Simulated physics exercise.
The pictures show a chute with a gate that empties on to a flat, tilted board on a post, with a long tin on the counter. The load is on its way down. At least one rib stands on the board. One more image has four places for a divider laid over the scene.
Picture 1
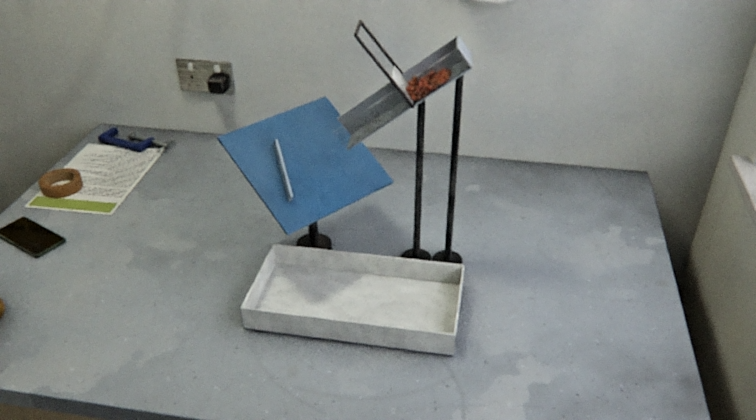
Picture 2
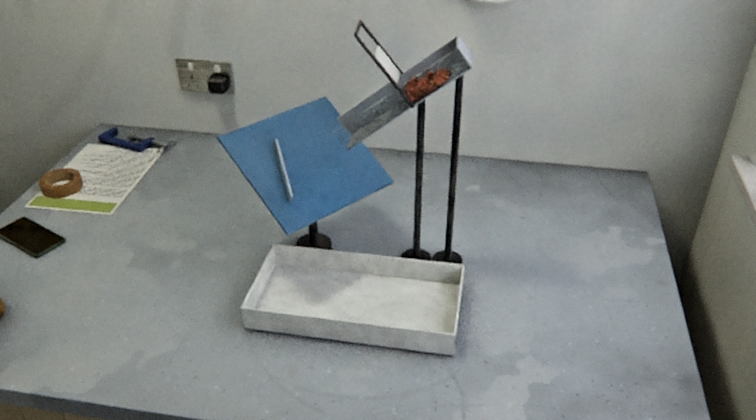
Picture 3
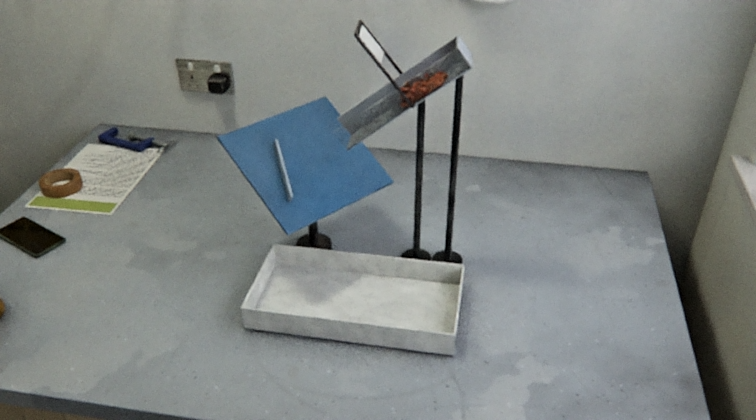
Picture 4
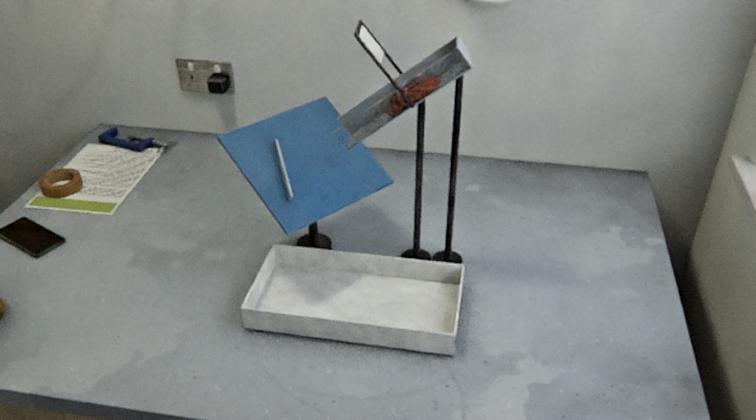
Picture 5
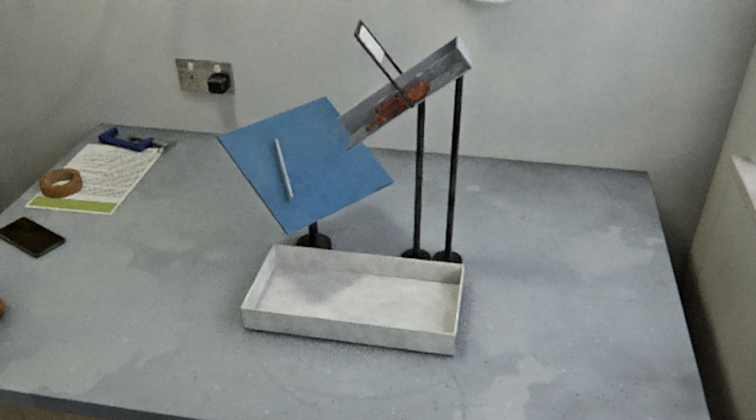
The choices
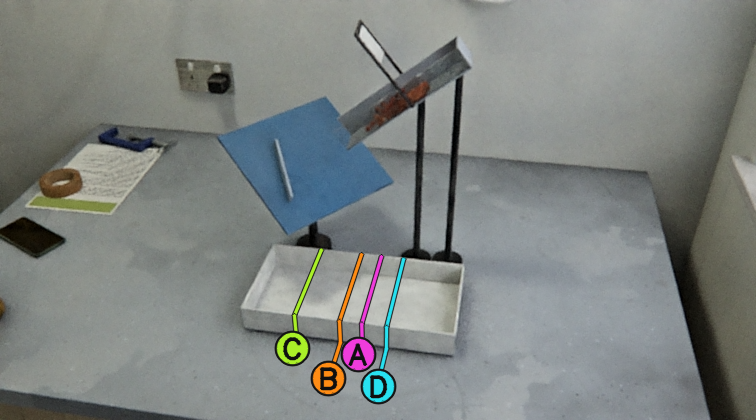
In the video, reddish-brown pellets slide down and leftward along a sloping grey chute, passing beneath its raised gate, while a tilted blue board with a pale rib and an empty whitish tin remain still on the grey counter.
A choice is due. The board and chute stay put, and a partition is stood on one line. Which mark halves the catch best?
Use line B.
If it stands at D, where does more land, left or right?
More lands on the left.
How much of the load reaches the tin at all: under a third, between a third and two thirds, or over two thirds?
Over two thirds.
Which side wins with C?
Right.
On the marked copy, line A crosses the front rim at (361, 323); line B crosses the front rim at (339, 320); line C crosses the front rim at (294, 314); line D crosses the front rim at (386, 326).
For line A, of what is caught, nearly all on the left of the divider, a small part on the right.
For line B, of what is caught, about two thirds on the left of the divider, about a third on the right.
For line C, of what is caught, a stray few on the left of the divider, nearly all on the right.
For line D, of what is caught, all on the left of the divider, none on the right.
